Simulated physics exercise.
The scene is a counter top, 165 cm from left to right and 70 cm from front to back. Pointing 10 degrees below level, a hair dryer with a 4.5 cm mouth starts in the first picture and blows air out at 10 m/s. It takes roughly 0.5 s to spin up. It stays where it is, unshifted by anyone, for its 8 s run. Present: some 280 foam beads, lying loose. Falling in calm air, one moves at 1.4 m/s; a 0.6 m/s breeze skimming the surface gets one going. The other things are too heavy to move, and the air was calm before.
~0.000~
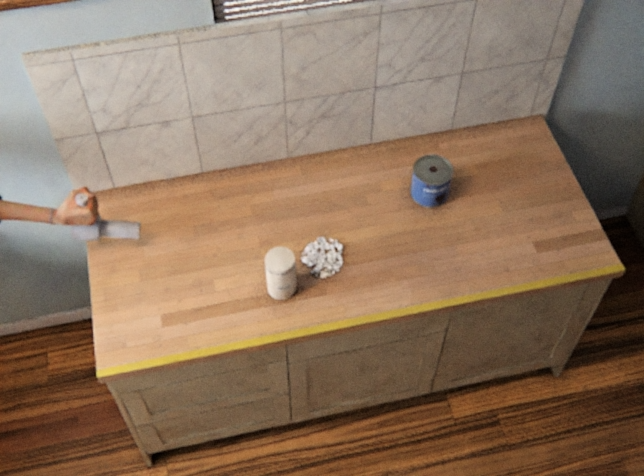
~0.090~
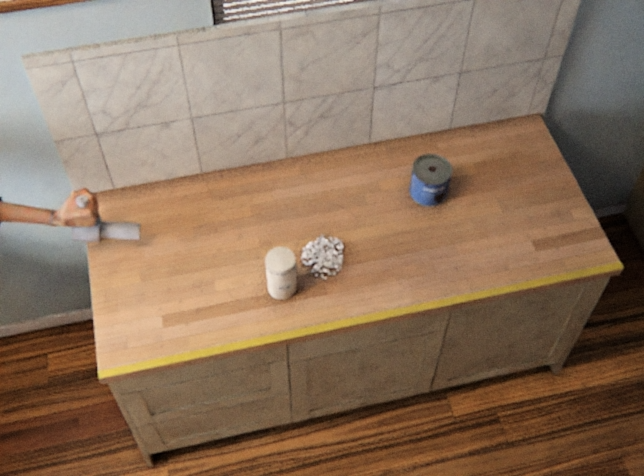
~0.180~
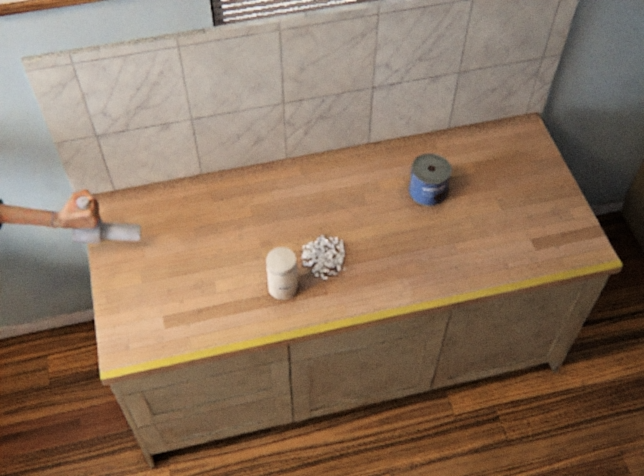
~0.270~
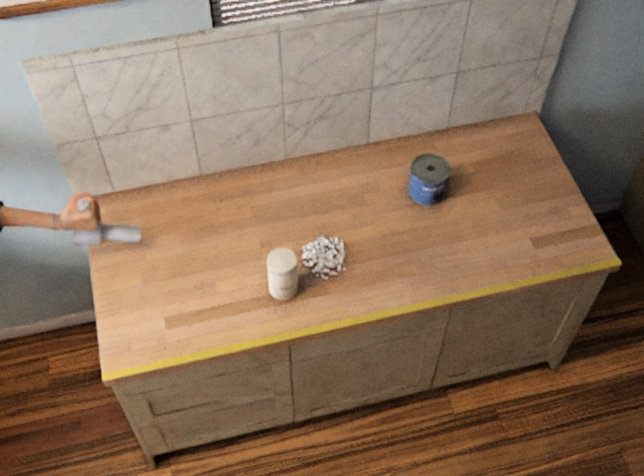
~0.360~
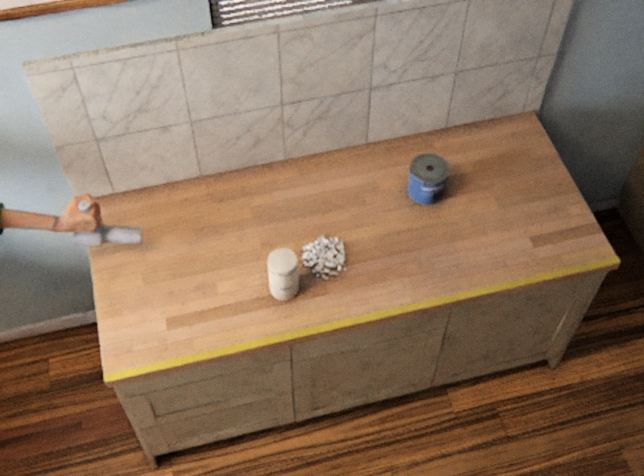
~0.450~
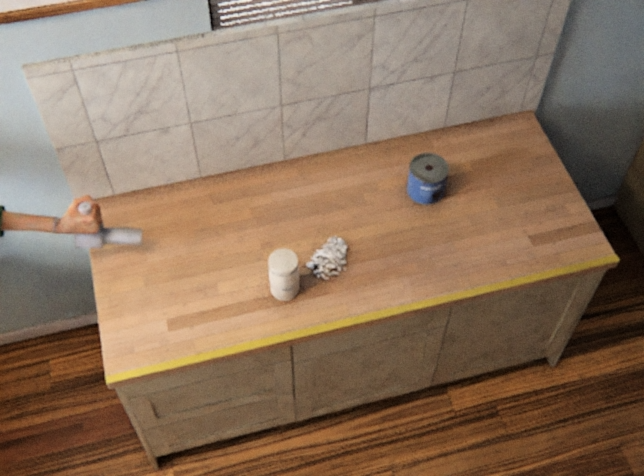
A hand at the left edge holds a grey hair dryer over a wooden counter top, seen from above at an angle in a room with a dark wood floor. A pale jar stands left of a small heap of whitish foam beads near the middle, with a blue tin behind to the right and yellow edging along the front. The hand stays nearly still as the heap, at first unmoving, shifts slightly rightward and changes shape.
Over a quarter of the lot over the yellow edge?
Yes - watch it - the losses over that edge are going to exceed one in four.
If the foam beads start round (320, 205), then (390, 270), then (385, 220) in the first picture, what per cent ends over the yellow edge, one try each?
First try 0 %, second 80 %, third 0 %.
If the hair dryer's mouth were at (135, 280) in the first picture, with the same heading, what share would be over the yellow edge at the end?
Then about 20 %.
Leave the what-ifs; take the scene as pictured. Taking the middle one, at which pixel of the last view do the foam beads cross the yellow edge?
Median crossing point, approx. (477, 295).
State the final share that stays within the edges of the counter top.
About 0 % of them are still there at the end.
After 1.6 s, 72 % are over the yellow edge; 95 % have settled or left.
After 2.6 s, 75 % are over the yellow edge; 99 % have settled or left.
After 4.4 s, 75 % are over the yellow edge; 100 % have settled or left.
After 8.0 s, at the end, 75 % are over the yellow edge.
